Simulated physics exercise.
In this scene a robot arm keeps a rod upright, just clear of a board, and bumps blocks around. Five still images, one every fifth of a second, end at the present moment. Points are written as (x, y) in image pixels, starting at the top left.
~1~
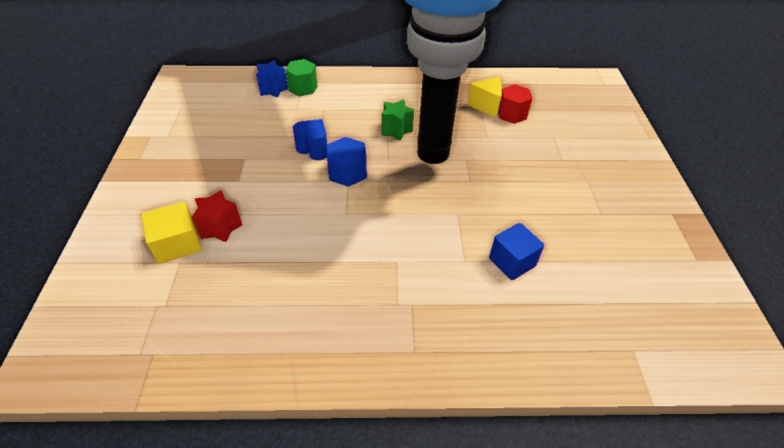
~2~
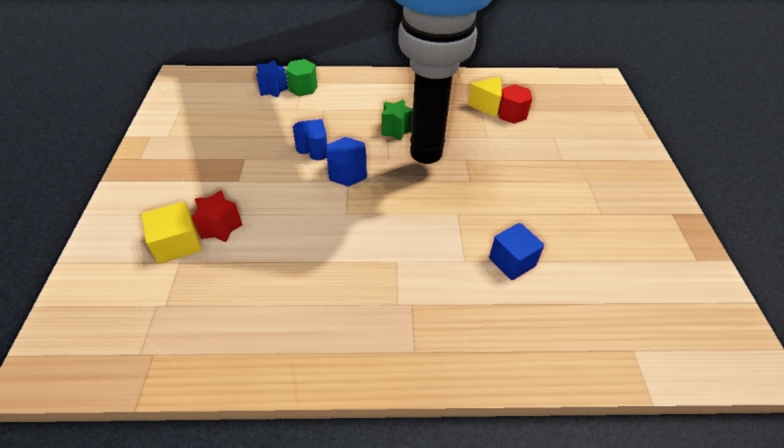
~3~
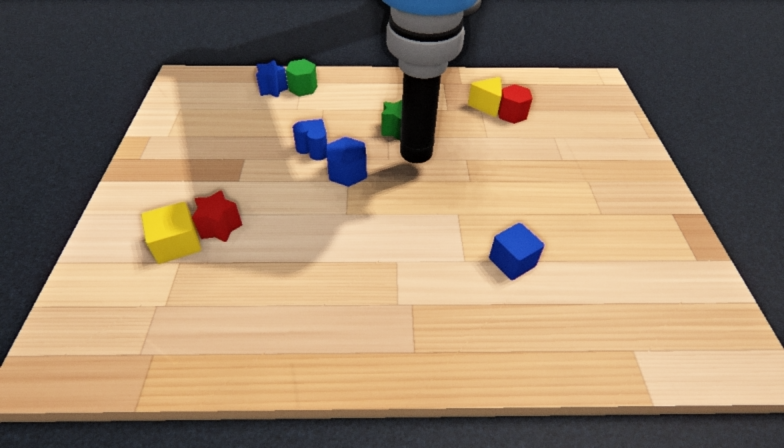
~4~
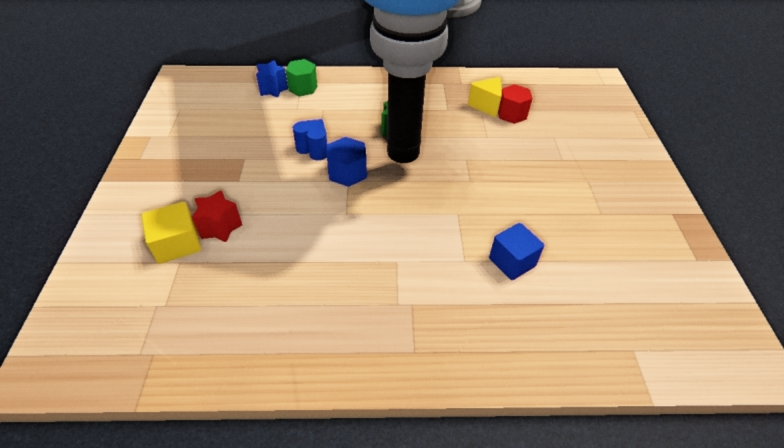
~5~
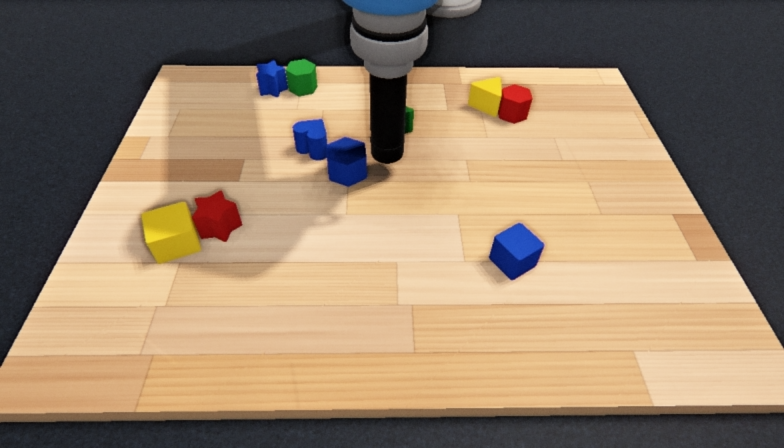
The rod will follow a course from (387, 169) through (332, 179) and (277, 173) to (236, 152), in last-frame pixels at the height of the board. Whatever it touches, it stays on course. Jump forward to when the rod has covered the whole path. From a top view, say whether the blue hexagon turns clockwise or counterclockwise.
From the top: Counterclockwise.
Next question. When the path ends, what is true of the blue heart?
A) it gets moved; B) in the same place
B (in the same place)
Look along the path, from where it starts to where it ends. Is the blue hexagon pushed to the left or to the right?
Facing from start to end, it shifts left.
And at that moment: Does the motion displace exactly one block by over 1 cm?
Yes, that is how it ends up.
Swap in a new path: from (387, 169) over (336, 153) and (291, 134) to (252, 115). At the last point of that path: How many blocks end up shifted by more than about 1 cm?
The answer is two blocks.
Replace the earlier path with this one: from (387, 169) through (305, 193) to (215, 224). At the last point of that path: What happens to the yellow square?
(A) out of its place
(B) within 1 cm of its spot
I choose A.
On the path given first. One third of the way, rod at (330, 164); blue hexagon at (293, 153), turned 25° clockwise.
Two thirds of the way, rod at (273, 158); blue hexagon at (235, 150).
At the end, rod at (232, 137); blue heart still; blue hexagon at (197, 145), turned 40° anticlockwise.
